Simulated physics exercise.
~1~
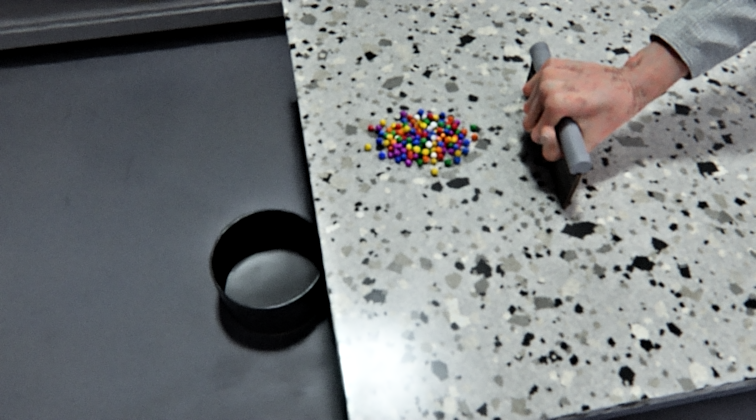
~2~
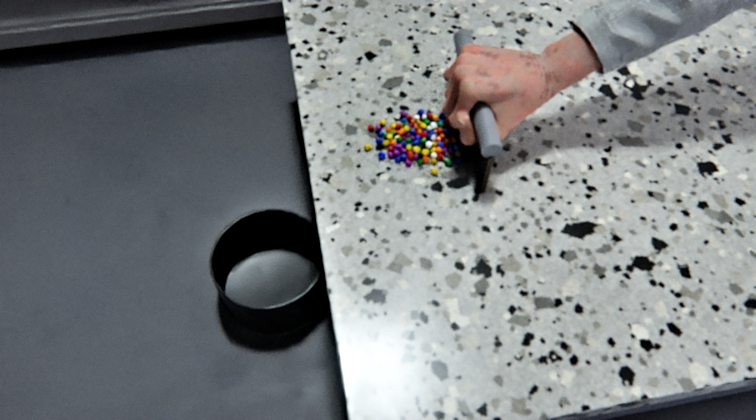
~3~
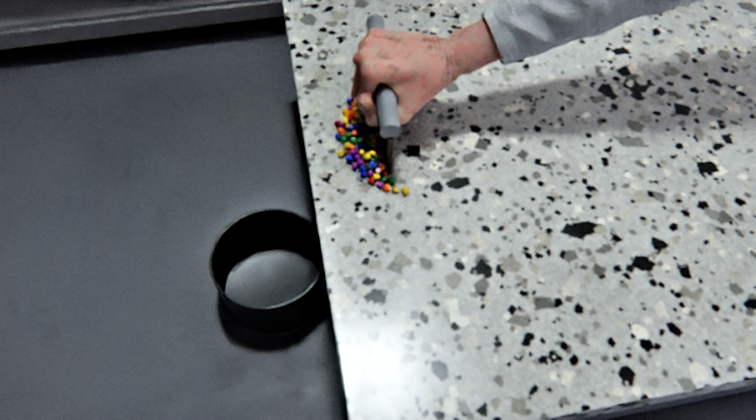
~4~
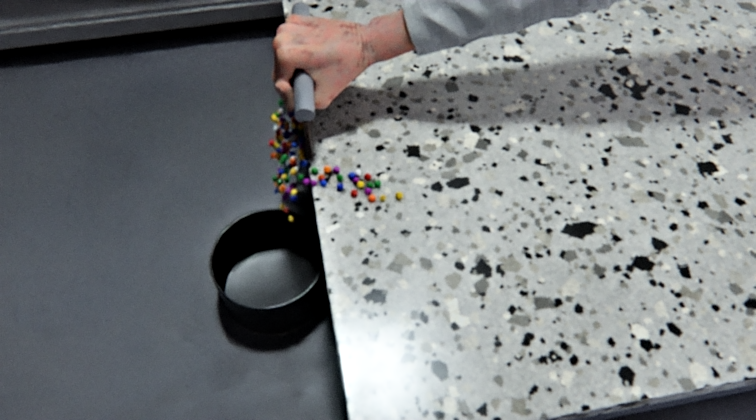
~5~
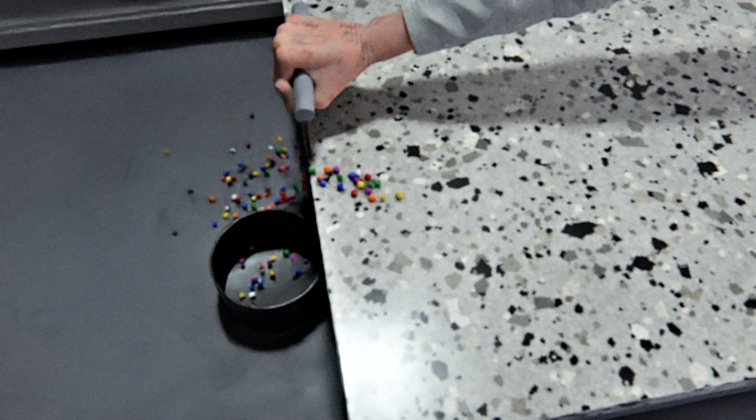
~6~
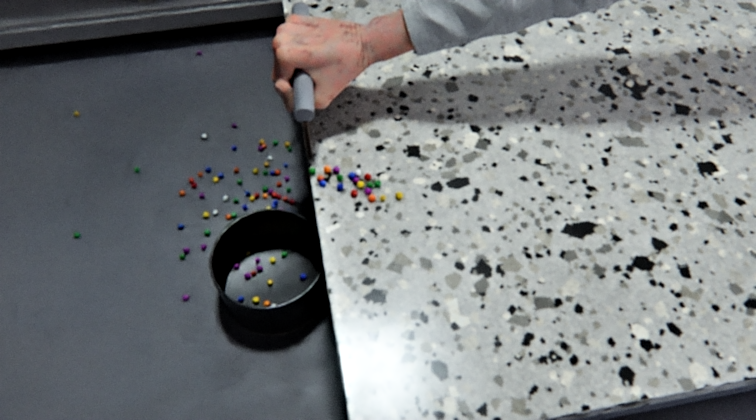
A hand pushing colourful beads left with a scraper, most spilling off the speckled counter around a black pot, few landing inside.
